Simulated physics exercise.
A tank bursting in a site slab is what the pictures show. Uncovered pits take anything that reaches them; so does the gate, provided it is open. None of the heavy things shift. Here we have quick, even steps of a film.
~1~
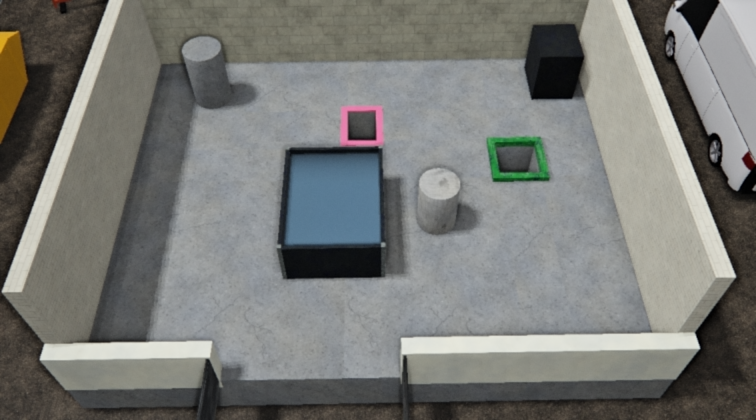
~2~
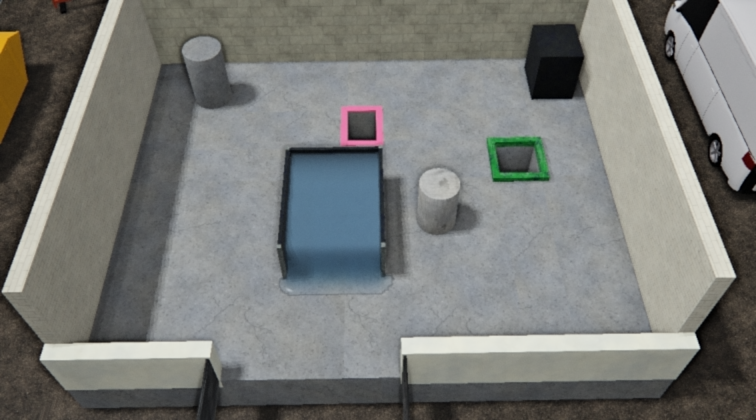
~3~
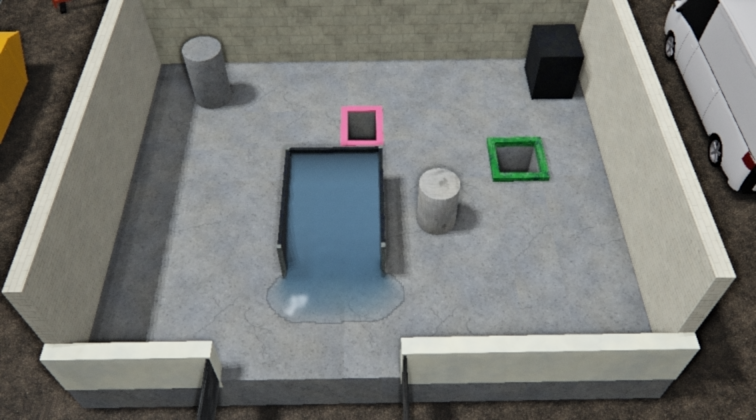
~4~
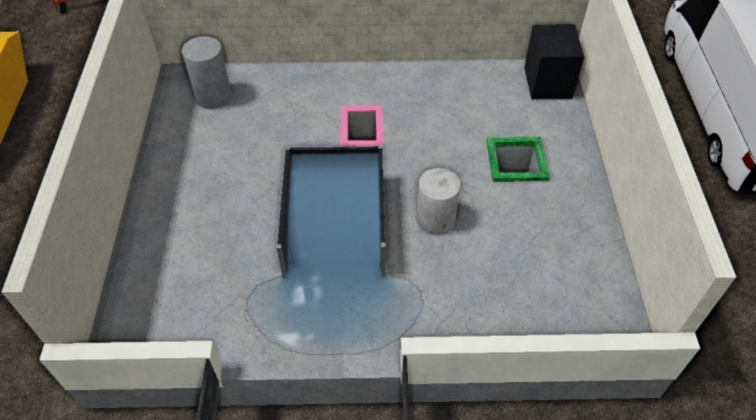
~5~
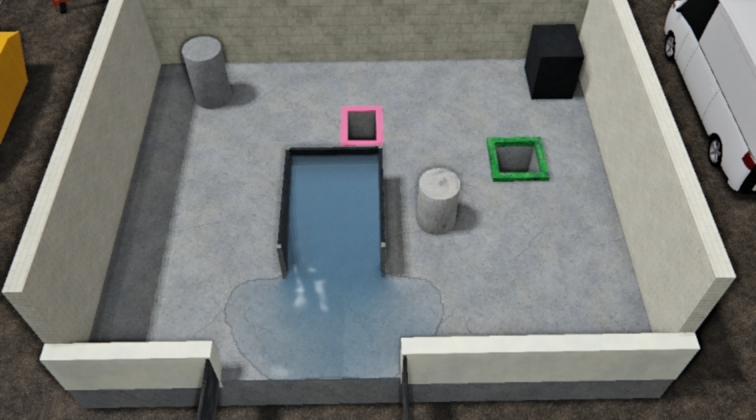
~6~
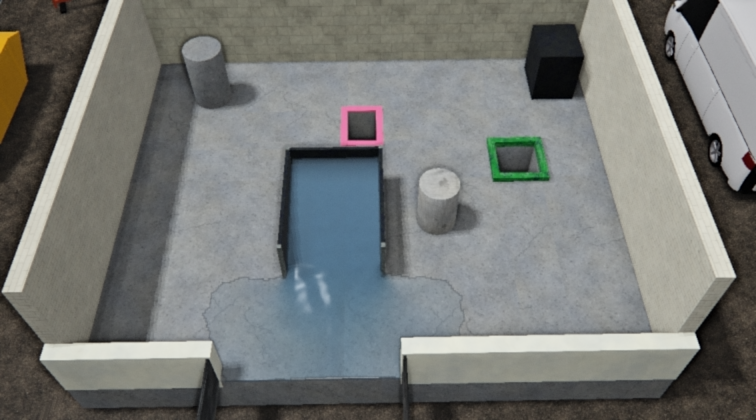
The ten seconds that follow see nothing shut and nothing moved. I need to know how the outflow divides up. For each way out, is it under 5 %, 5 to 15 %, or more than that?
As I see it, the gate will drain in excess of fifteen per cent. The green pit will drain shy of five per cent. The pink pit will drain shy of five per cent.
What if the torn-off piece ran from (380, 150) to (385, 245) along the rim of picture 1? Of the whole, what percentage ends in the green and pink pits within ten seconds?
Green about 6 %, pink about 6 %.
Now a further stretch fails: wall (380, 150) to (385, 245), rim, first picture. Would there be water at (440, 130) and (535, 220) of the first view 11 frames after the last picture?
Going one by one: Sodden and then sodden.
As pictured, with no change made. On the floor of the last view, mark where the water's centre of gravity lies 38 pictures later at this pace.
At about (399, 267).
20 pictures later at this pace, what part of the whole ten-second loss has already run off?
I make it 80 per cent.
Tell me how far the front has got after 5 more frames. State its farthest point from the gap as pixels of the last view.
Point: (563, 359) in the last picture's pixels.
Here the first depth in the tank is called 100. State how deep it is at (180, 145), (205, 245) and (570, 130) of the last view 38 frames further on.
The depth comes out near 0, 2 and 2 per cent.
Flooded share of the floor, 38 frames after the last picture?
It comes to roughly 30 in a hundred.
A moment on, water covers 10 % of the floor; the gate 22 %, the green pit 0 %, the pink pit 0 %.
Next, water covers 15 % of the floor; the gate 43 %, the green pit 0 %, the pink pit 0 %.
Then, water covers 25 % of the floor; the gate 60 %, the green pit 0 %, the pink pit 0 %.
Later, water covers 30 % of the floor; the gate 71 %, the green pit 0 %, the pink pit 0 %.
In the end, water covers 30 % of the floor; the gate 76 %, the green pit 0 %, the pink pit 0 %.
